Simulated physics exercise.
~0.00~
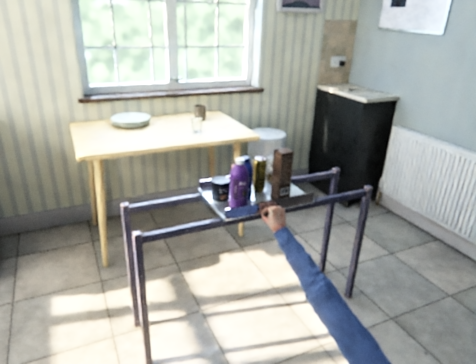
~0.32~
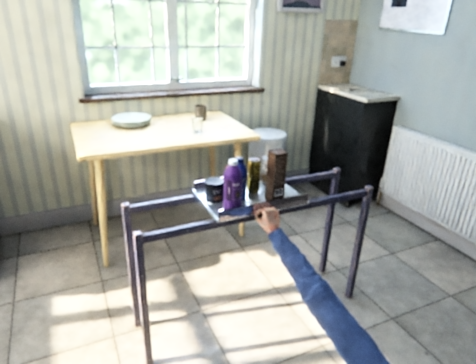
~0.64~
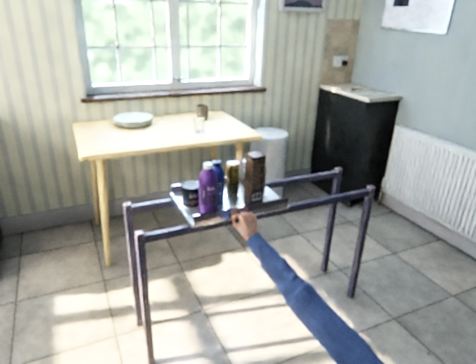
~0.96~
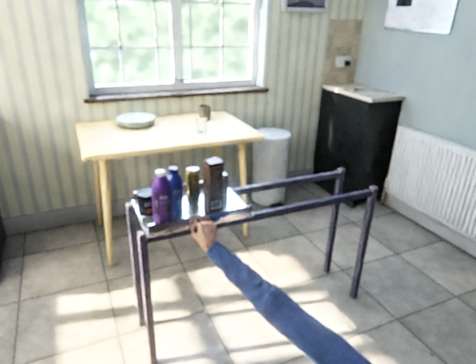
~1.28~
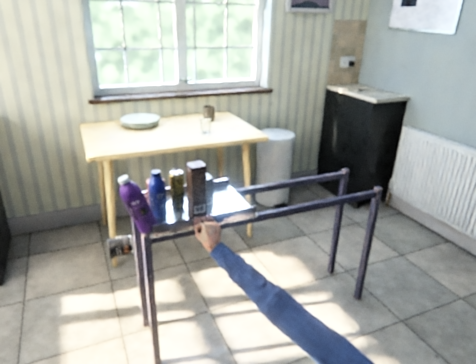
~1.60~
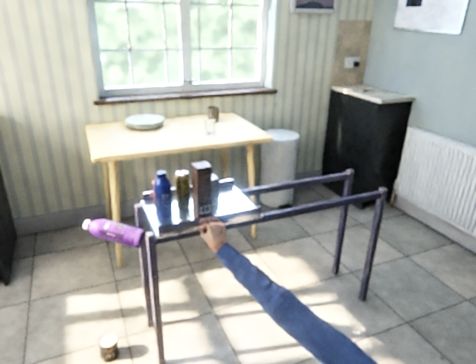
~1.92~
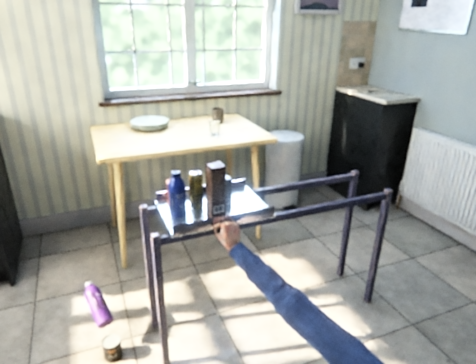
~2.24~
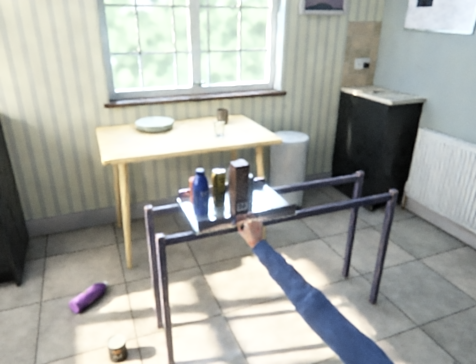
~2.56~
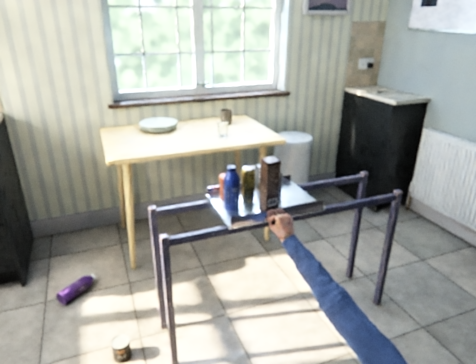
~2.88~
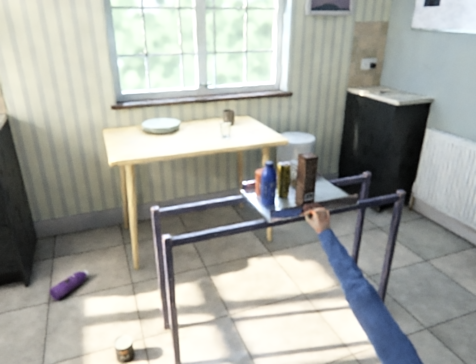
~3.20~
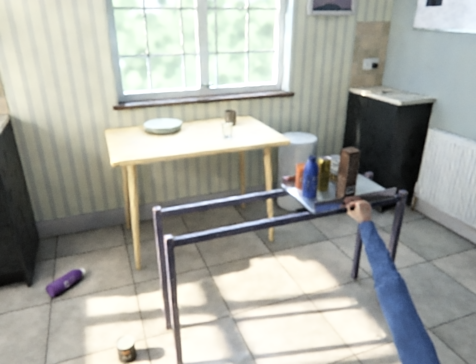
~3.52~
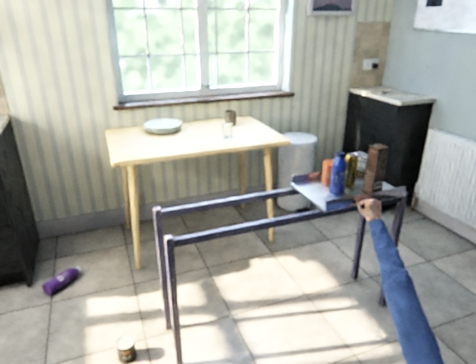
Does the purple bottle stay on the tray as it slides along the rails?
No, the purple bottle tips off the left end of the tray and ends up lying on the tiled floor.
